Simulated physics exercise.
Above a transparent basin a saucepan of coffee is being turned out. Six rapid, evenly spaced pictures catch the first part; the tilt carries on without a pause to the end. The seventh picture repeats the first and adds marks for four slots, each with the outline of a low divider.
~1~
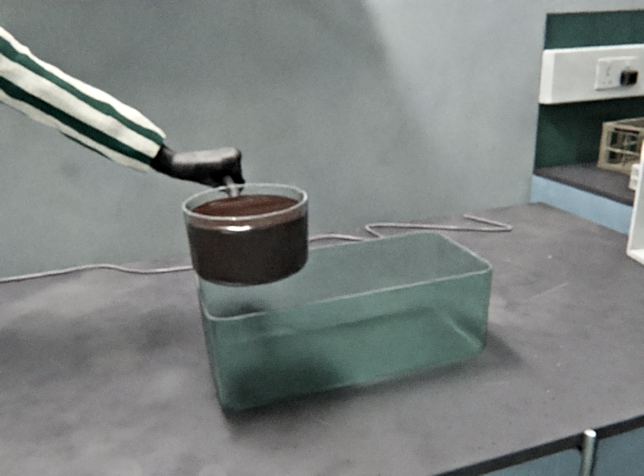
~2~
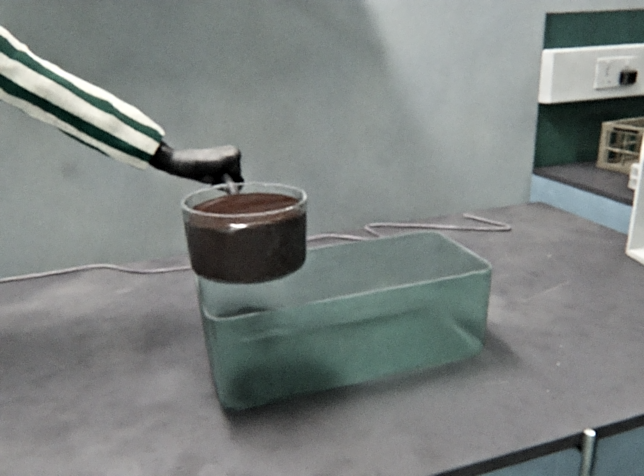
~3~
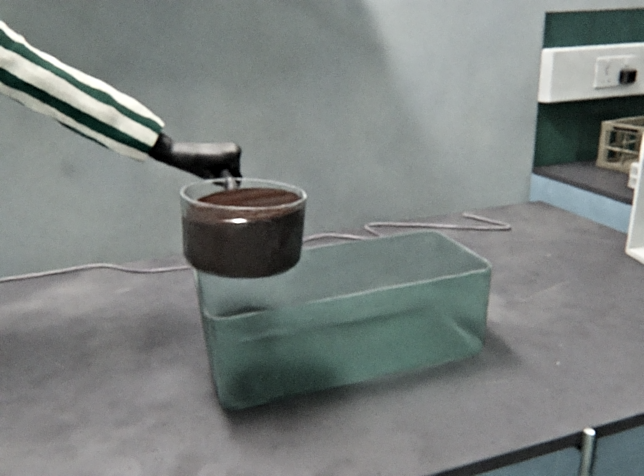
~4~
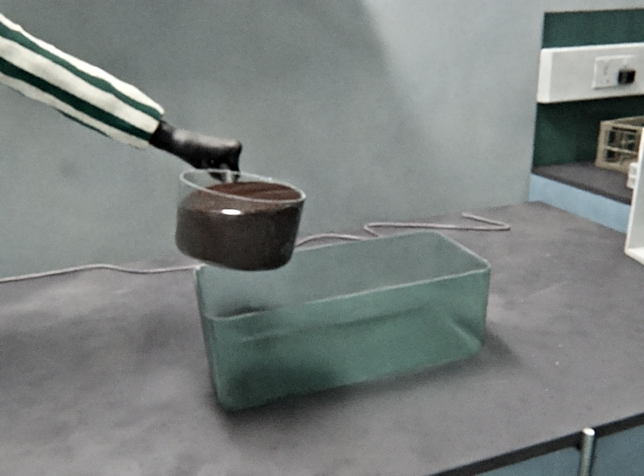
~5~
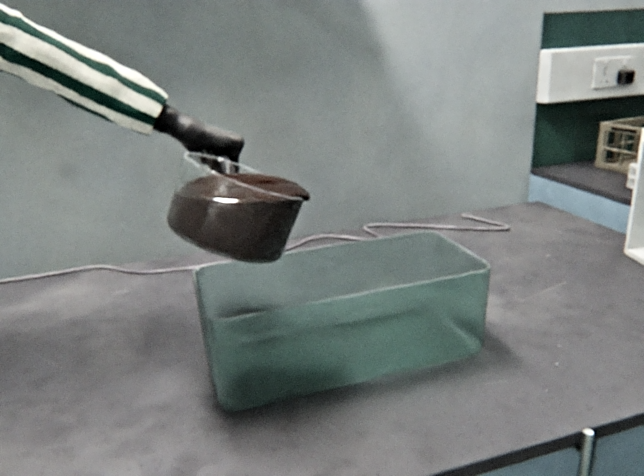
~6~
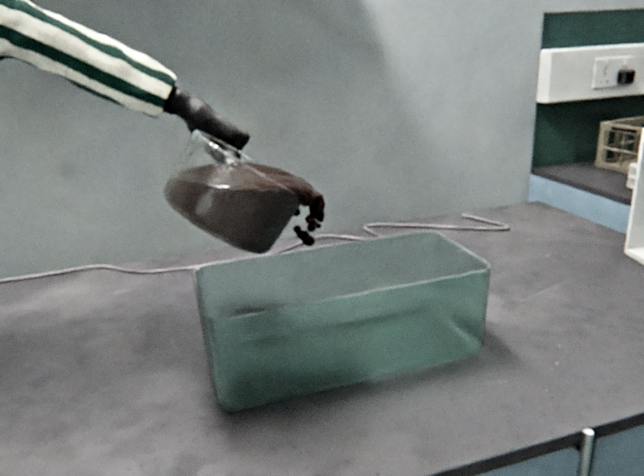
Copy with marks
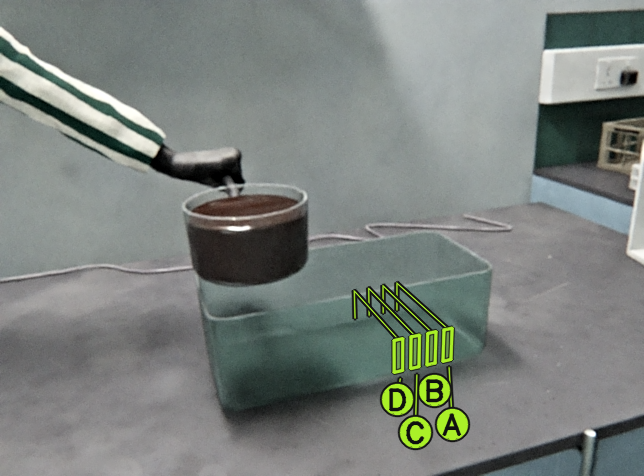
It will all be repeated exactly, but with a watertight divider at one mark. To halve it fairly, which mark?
C works best here.
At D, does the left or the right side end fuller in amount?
The right one.
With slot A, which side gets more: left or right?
The left one.
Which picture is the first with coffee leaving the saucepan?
Picture 5.
In lime, A at (449, 367); B at (433, 370); C at (416, 374); D at (400, 378).
Choosing A, about 92 % ends left of the wall and 5 % right of it; 3 % is lost outside.
Choosing B, about 80 % ends left of the wall and 19 % right of it.
Choosing C, about 47 % ends left of the wall and 51 % right of it.
Choosing D, about 18 % ends left of the wall and 81 % right of it.
